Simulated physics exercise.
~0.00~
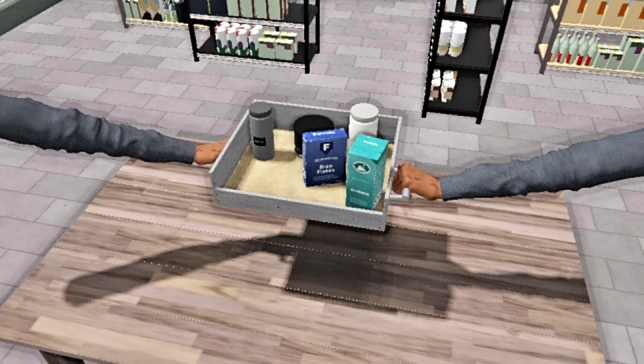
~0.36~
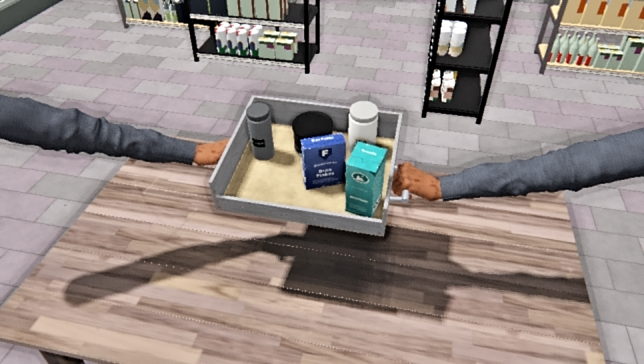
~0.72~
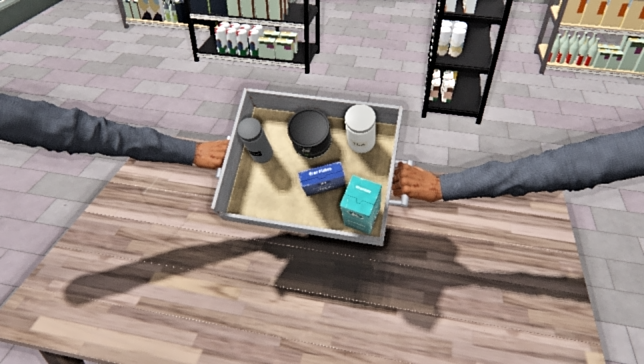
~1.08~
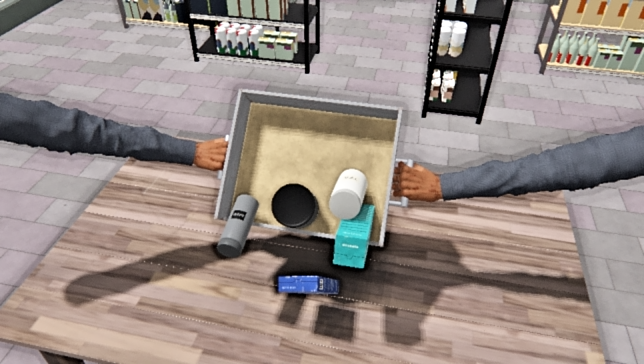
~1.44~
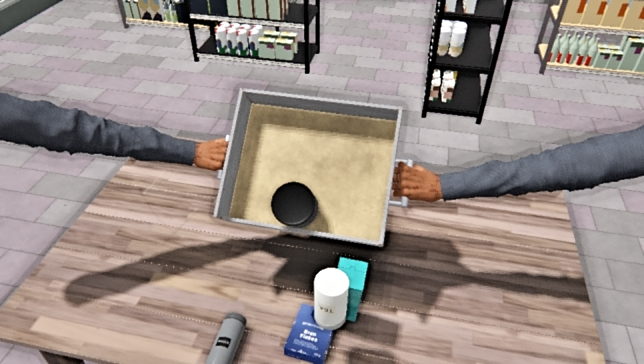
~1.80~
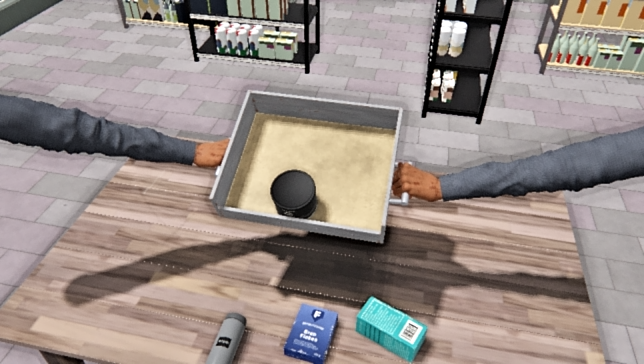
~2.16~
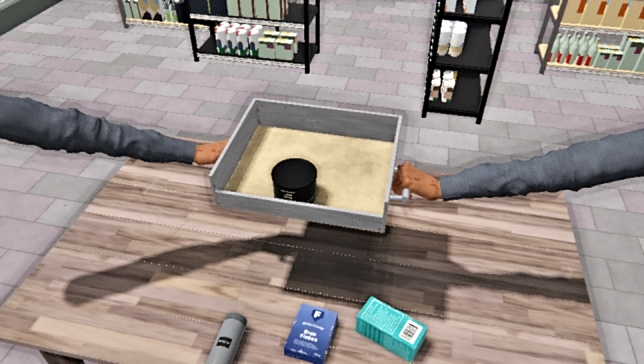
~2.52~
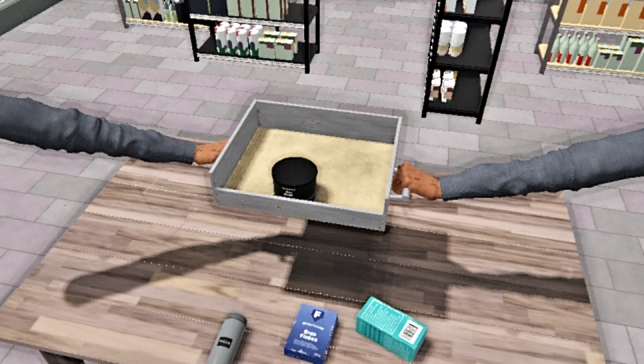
The clip opens on two hands holding a shallow gray crate over a wooden table, with a grey jar, a black tub, a white jar, a blue packet and a turquoise carton standing inside. The hands tip the crate steeply, its near side going down, and the items begin to lean. The blue packet and grey jar tumble out onto the table, followed by the turquoise carton and white jar, while the black tub slides to the near wall. The hands then level the crate again. At the end, the tub stands upright inside, the grey jar, packet and carton lie on the table, and the white jar is out of sight.
